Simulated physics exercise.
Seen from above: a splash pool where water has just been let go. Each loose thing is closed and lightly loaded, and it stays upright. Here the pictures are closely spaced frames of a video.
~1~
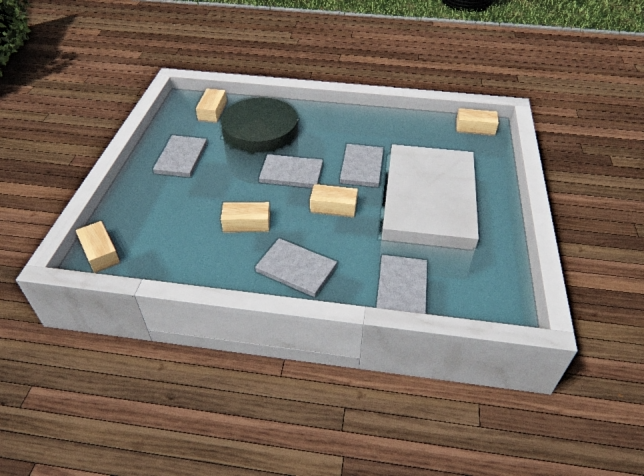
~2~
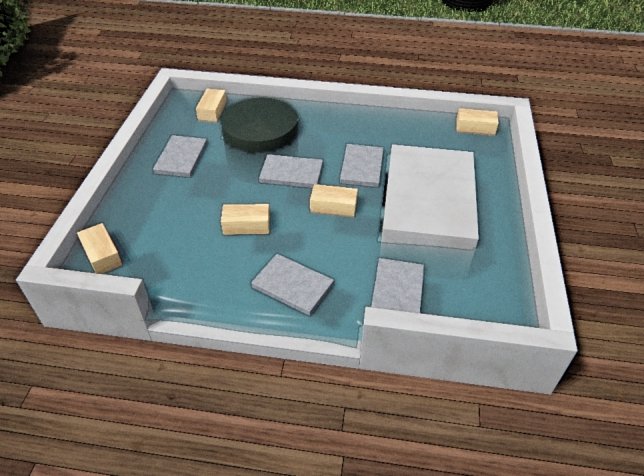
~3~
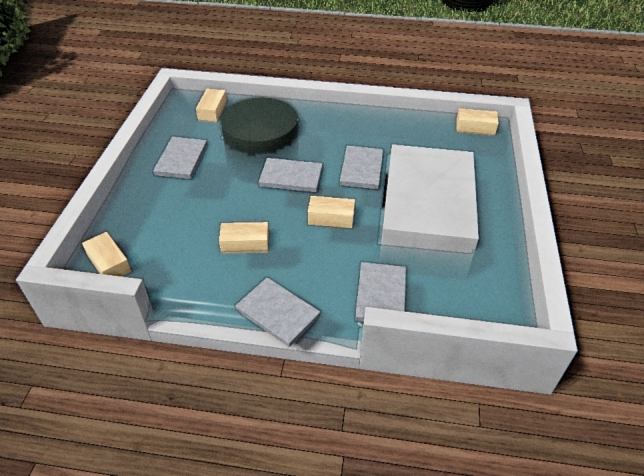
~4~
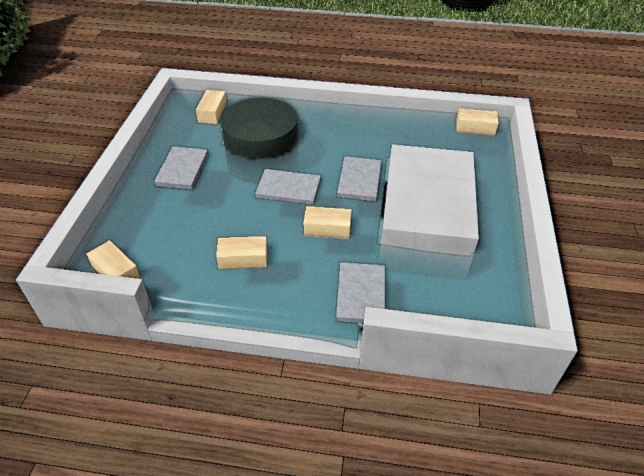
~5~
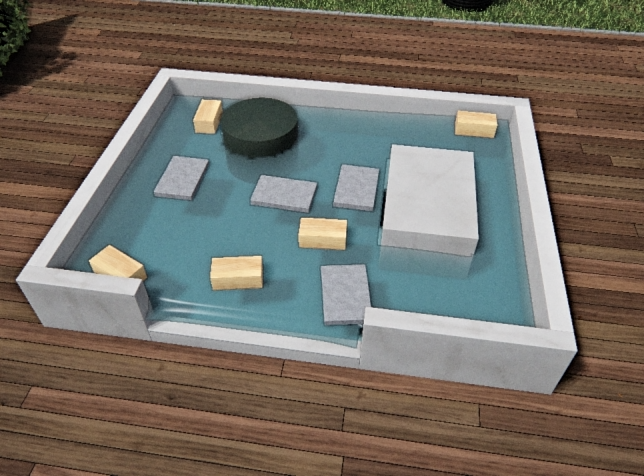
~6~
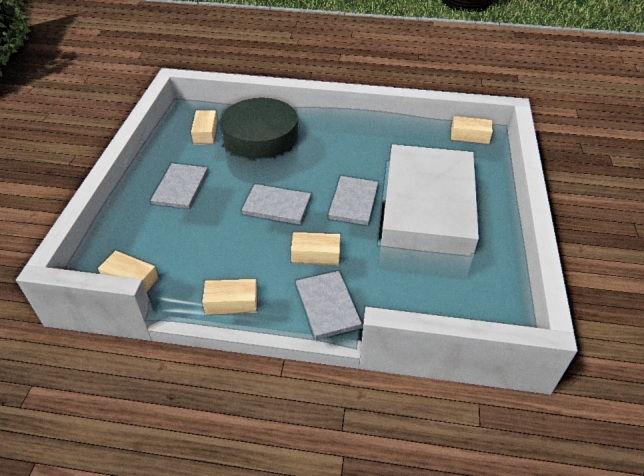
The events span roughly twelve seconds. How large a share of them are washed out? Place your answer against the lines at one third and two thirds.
It sits at or past the two-thirds line.
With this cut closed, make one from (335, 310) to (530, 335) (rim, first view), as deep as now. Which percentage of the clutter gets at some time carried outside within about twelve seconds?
I'd guess around 50 percent.
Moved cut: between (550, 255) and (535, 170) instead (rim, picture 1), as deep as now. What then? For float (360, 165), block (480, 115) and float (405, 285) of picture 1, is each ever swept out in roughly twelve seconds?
In the order given: Retained, flushed out, flushed out.
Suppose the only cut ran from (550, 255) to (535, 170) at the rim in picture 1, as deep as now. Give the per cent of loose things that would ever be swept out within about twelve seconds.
About 20 %.
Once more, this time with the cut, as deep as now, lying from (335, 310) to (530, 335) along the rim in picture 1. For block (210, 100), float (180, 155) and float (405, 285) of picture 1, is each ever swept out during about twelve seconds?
Okay, so: Never exits for the first, never exits for the second, makes it outside for the third.
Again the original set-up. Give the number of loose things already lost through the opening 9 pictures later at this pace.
4.
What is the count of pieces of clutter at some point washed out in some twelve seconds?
8.
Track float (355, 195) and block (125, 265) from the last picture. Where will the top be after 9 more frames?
Look for them around (347, 254) and (220, 293).
A moment on, 3 of 10 are out; 7 afloat.
Next, 4 of 10 are out; 6 afloat.
Later, 6 of 10 are out; 4 afloat.
In the end, 8 of 10 are out; 2 afloat.
